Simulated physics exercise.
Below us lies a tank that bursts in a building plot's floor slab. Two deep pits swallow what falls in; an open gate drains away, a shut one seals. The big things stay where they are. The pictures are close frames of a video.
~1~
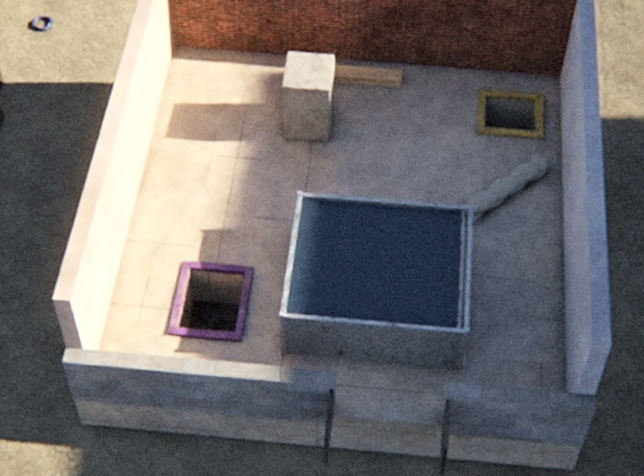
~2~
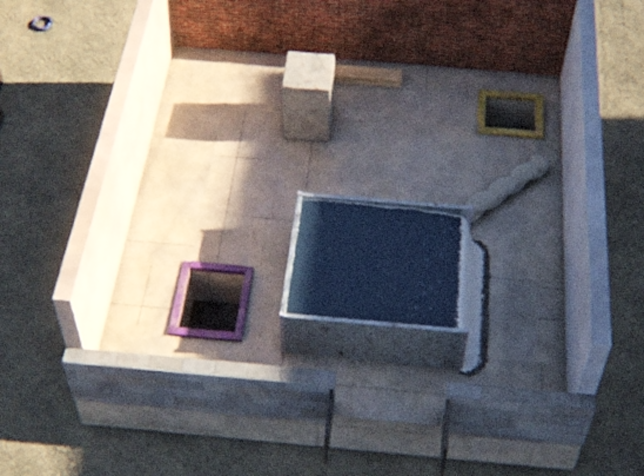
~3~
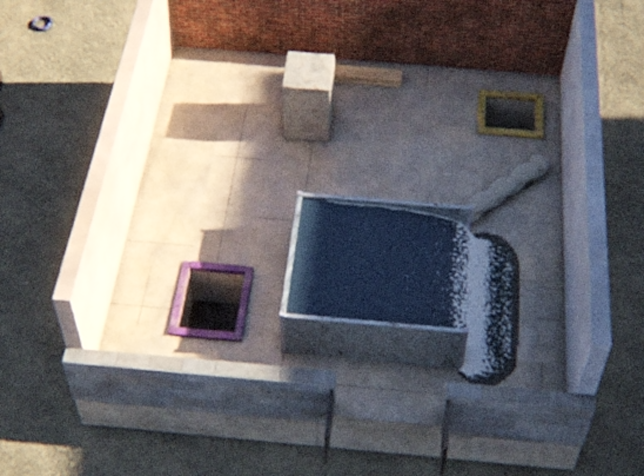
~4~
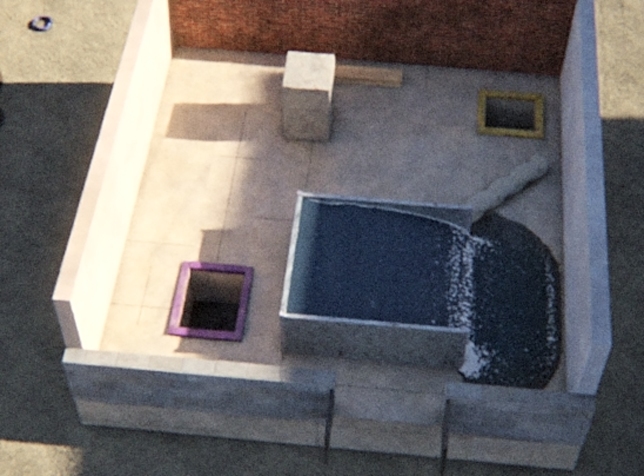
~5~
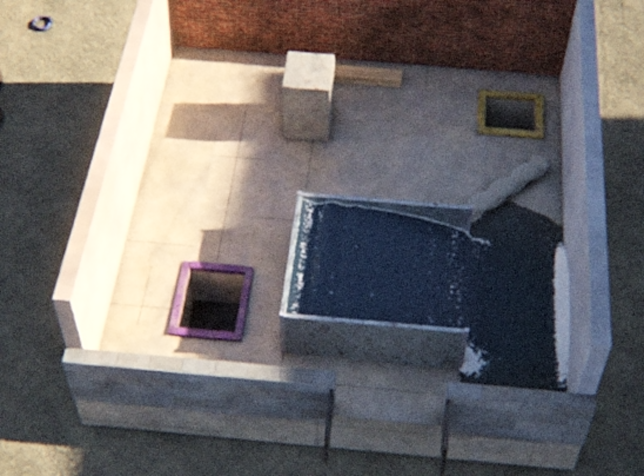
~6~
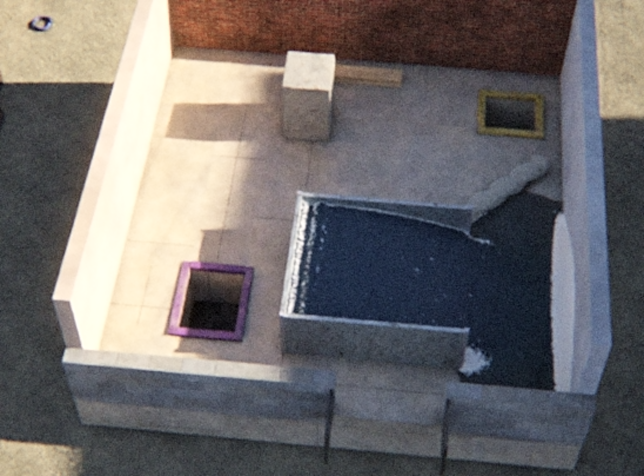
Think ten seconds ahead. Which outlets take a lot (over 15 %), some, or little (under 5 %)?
One by one: The gate takes from 5 to 15 %; the yellow pit takes from 5 to 15 %; the purple pit takes not even 5 %.
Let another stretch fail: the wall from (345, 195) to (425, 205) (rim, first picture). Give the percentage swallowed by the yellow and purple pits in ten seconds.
Parts in a hundred: Yellow 30, purple 2.
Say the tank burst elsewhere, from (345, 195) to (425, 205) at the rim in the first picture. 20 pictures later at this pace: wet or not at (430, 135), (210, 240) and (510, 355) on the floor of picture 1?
In turn: Awash, no water, not flooded.
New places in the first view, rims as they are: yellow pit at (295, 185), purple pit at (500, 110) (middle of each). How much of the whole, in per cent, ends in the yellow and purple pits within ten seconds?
Roughly, in per cent: Yellow 2, purple 12.
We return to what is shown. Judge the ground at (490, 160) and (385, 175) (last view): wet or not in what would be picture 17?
As listed: Covered, no water.
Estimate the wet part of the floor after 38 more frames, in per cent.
Close to 90 %.
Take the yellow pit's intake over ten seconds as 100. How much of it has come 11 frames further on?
Close to 10 %.
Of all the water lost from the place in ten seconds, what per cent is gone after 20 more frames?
About 40 per cent.
A moment on, water covers 15 % of the floor; the gate 0 %, the yellow pit 0 %, the purple pit 0 %.
Next, water covers 30 % of the floor; the gate 0 %, the yellow pit 1 %, the purple pit 0 %.
Then, water covers 55 % of the floor; the gate 2 %, the yellow pit 5 %, the purple pit 0 %.
Later, water covers 90 % of the floor; the gate 6 %, the yellow pit 8 %, the purple pit 1 %.
In the end, water covers 95 % of the floor; the gate 9 %, the yellow pit 8 %, the purple pit 2 %.
